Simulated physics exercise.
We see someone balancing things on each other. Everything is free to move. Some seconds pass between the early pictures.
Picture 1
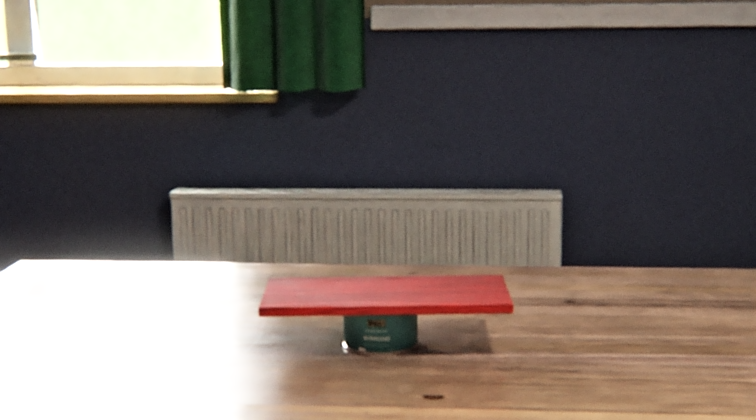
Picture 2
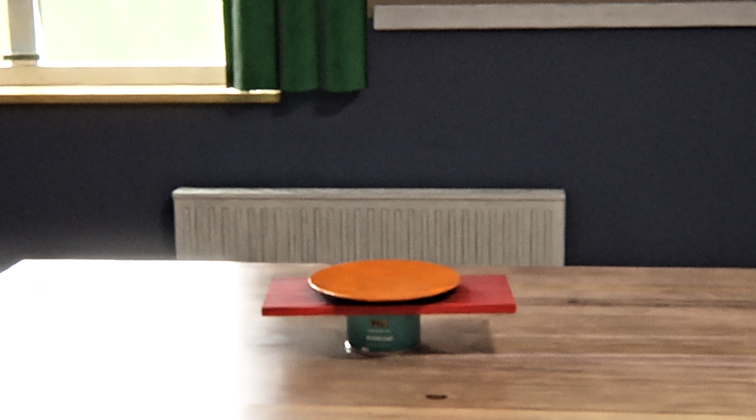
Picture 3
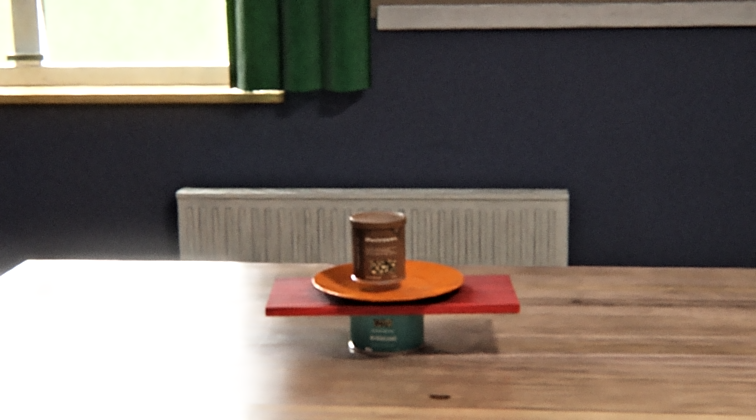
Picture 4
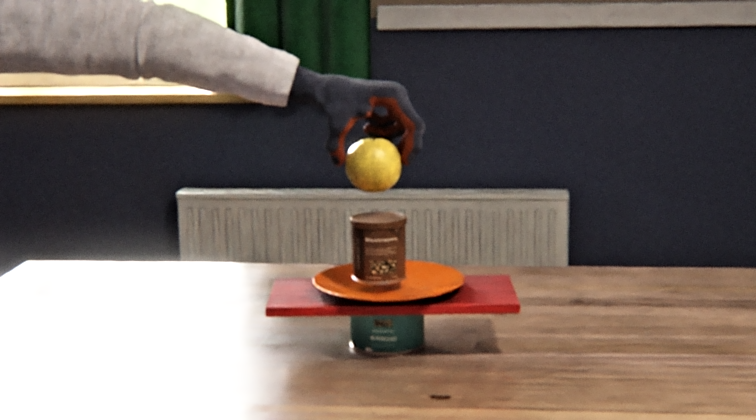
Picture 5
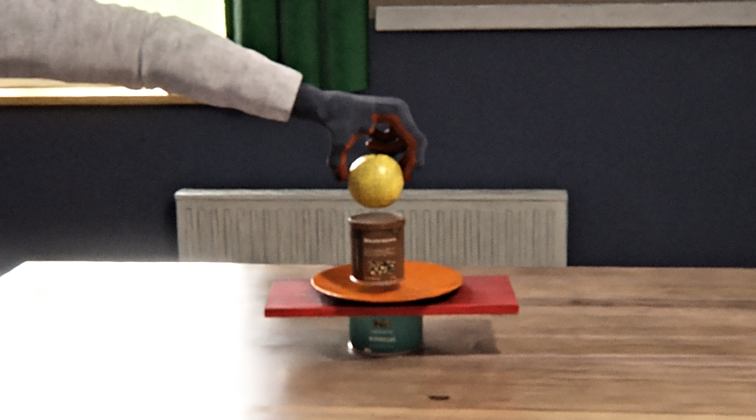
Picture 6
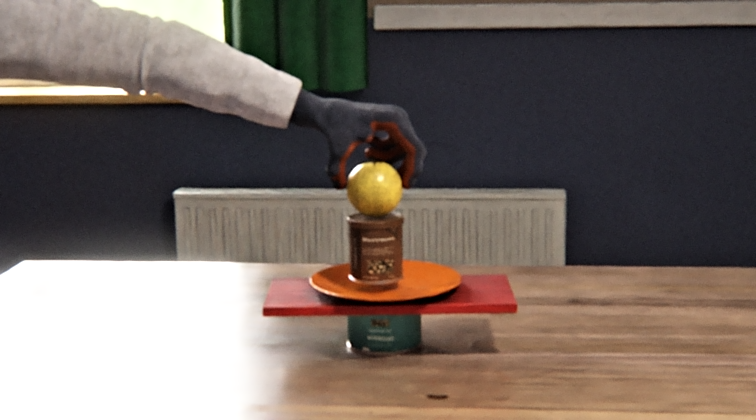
The footage shows a red board on a teal tin, then an orange plate and a brown tin added on top, before a gloved hand reaches in from the left and lowers a yellow apple onto the brown tin.
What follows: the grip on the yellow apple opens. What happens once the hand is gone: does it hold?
Here the pile keeps its balance.
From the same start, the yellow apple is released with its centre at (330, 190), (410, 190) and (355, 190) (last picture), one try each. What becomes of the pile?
First try: It loses its balance; second try: It comes apart; third try: It keeps its balance.
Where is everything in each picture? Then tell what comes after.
In the first frame, the last thing is not in view yet.
In the second frame, the last thing is not in view yet; red board (389, 295).
In the third frame, the last thing is not in view yet; brown tin (379, 247).
The fourth frame shows still above its spot; yellow apple (373, 165); red board (392, 295).
The fifth frame shows still above its spot; yellow apple (376, 182); brown tin (378, 248).
The sixth frame shows in place under the hand; yellow apple (374, 189); red board (390, 295).
Then, 0.20 s later than the last frame, things are still on the move.
Then, 0.80 s later than the last frame, all is still.
When it is over, all 5 as before. End places, in pixels of the last picture, yellow apple near (374, 190). The pile stays up.
